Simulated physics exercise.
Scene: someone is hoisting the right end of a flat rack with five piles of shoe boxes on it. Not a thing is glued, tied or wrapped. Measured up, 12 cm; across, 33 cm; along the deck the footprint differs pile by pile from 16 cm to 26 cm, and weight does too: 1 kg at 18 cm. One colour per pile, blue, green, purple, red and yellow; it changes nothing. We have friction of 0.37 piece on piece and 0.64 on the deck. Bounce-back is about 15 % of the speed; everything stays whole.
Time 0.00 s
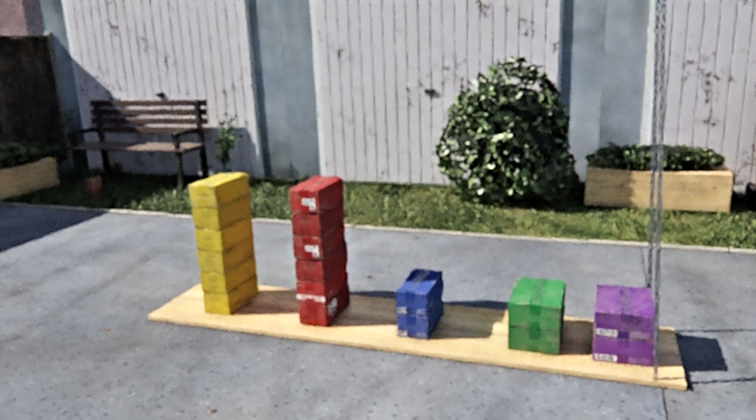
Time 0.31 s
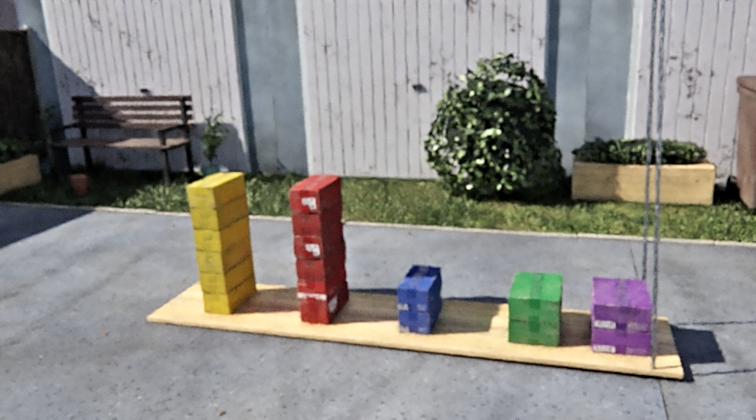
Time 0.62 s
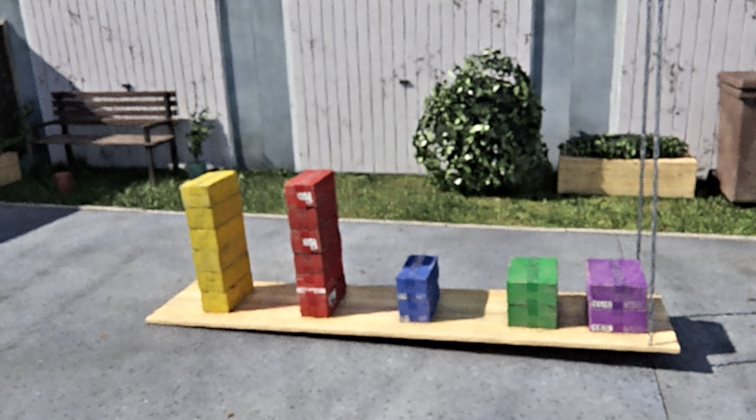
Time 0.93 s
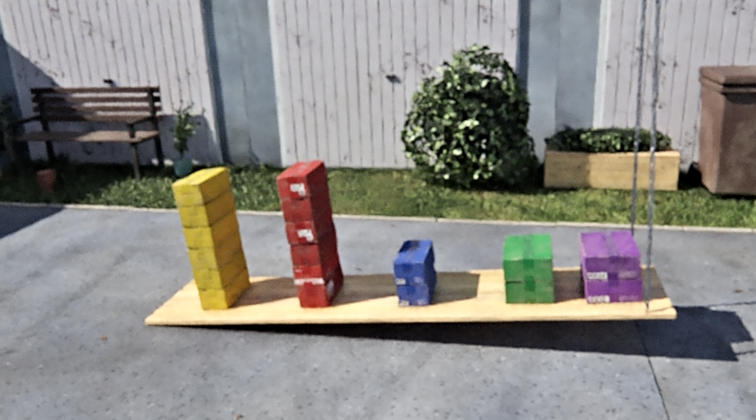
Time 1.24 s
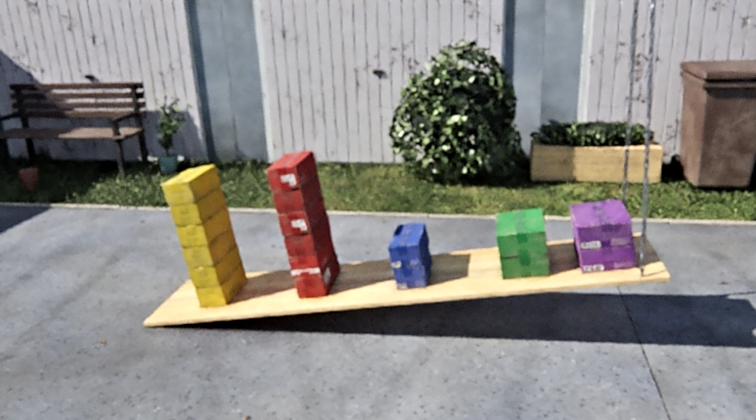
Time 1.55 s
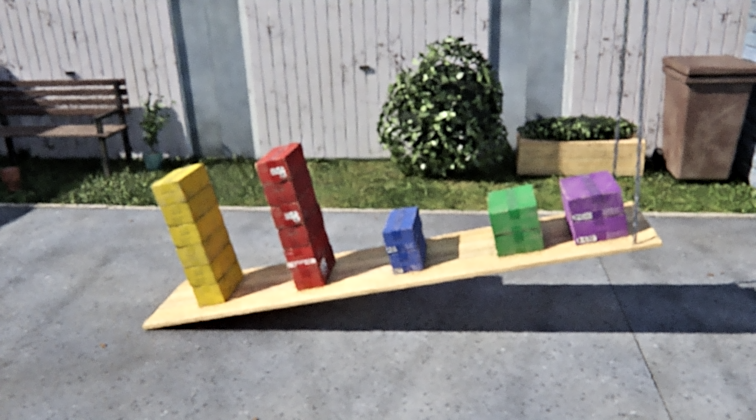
The right end of a flat wooden board rises slowly on thin lines, seen from the front in a paved yard with grass, a bench, a round bush and a pale fence. Five piles of boxes stand along it, tall yellow and red at left, then short blue, green and purple. They lean with the tilting board without sliding, while the camera drifts slightly.
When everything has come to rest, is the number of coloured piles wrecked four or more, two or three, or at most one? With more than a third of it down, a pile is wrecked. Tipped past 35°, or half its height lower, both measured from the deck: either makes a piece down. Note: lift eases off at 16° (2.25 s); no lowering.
Two or three.
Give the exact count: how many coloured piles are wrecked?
The total comes to 2.
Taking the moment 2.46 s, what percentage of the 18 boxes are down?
By then 65 %.
After 1.80 s, slope 14°; none of the 18 boxes down, 5 disturbed; top red box 15 mm from its place; top yellow box 19 mm from its place.
After 2.20 s, slope 16°; none of the 18 boxes down, 12 disturbed; top yellow box 18° from how it stood; top red box 18° from how it stood.
After 2.46 s, slope 16°; 12 of the 18 boxes down; top yellow box 57° from how it stood, 29 cm lower; top red box 55° from how it stood, 27 cm lower.
After 2.82 s, slope 16°; 12 of the 18 boxes down; top red box upside down; top yellow box on its side.
In the end (3.7 s), slope 16°; 12 of the 18 boxes down; top yellow box upside down; top red box 16° from how it stood, 42 cm lower. Wrecked, red and yellow. From the last view, middles, top yellow box near (68, 293), top red box near (28, 297).
